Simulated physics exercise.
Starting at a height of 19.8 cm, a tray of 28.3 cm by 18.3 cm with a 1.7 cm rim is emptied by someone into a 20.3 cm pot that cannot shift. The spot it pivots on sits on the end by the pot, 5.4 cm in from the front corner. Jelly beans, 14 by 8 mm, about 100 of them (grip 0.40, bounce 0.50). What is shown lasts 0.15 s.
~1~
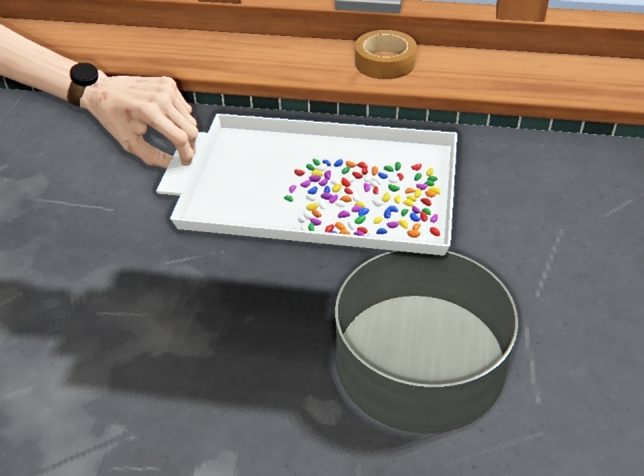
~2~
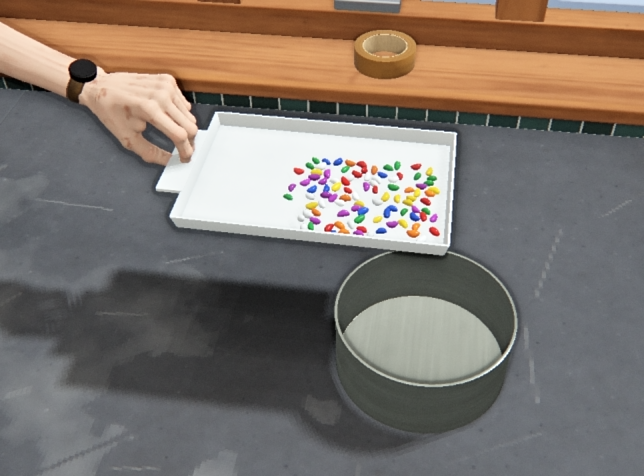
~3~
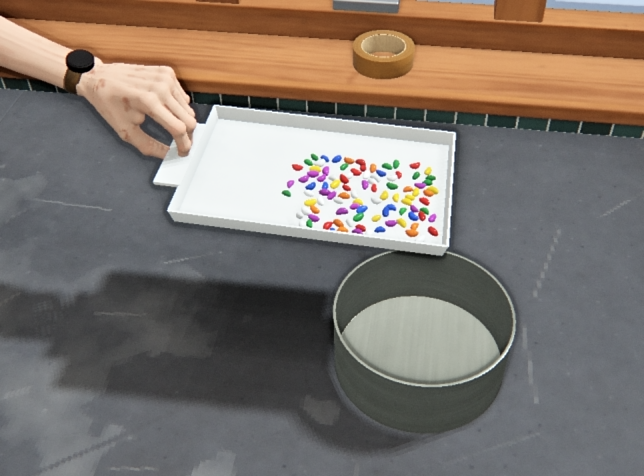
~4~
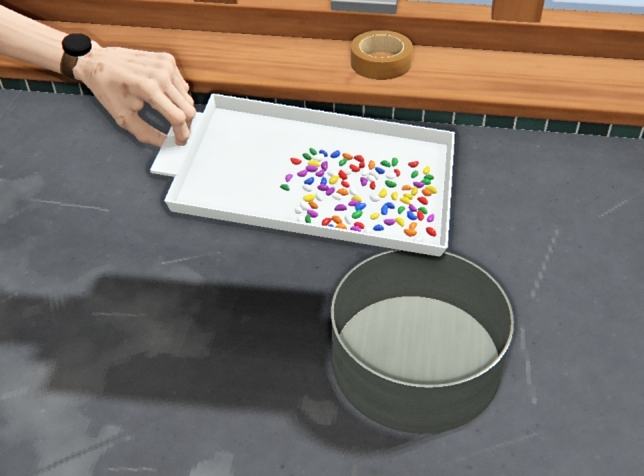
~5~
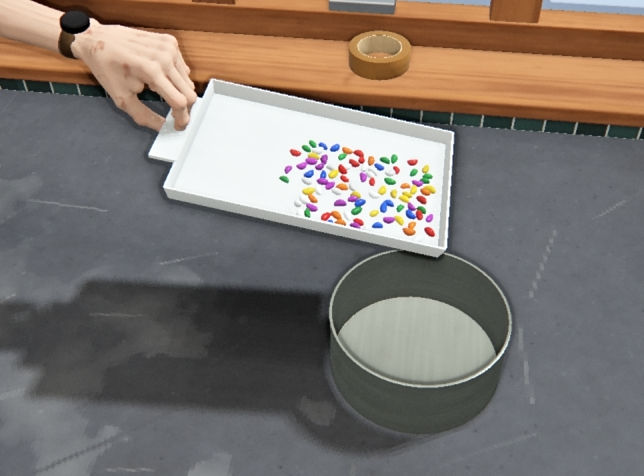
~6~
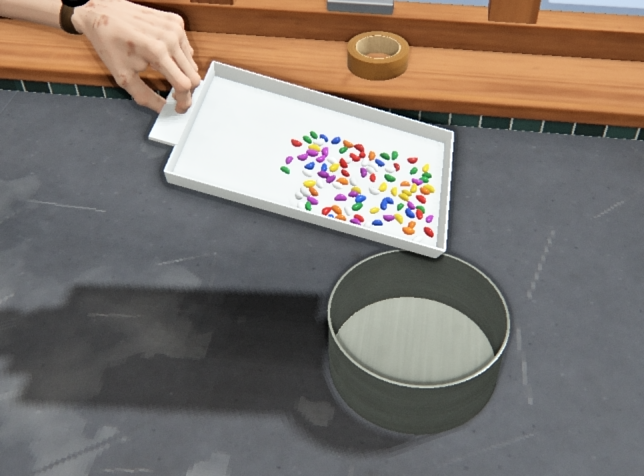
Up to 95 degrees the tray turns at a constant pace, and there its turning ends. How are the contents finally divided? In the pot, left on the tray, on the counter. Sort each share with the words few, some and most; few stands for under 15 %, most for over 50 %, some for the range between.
The shares come out as follows. Pot: Most. Tray: Few. Counter: Some.
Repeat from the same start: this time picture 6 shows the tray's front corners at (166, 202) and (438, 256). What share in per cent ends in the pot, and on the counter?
Pot 95 % / counter 5 %.
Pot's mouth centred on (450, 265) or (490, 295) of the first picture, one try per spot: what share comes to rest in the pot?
Try one: ~ 85 %; try two: ~ 100 %.
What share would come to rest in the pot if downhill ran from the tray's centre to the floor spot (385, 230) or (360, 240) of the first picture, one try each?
Roughly 100 per cent on the first try and 100 per cent on the second.
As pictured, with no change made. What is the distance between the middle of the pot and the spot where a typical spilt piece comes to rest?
That comes to near 24 cm.
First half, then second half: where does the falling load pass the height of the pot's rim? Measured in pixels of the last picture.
Around (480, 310), then around (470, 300).
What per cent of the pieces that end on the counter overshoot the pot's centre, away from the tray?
About 100 percent of the spill.
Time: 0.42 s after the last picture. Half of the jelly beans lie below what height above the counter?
The halfway mark is near 20 cm.
Then, 0.25 s after the last picture, tilt 55 degrees; the tray holds 100 %, the pot 0 %.
Then, 0.42 s after the last picture, tilt 82 degrees; the tray holds 85 %, the pot 0 %.
Then, 0.71 s after the last picture, tilt 95 degrees; the tray holds 0 %, the pot 60 %.
In the end, pot 75 %, tray 0 %, counter 25 %.
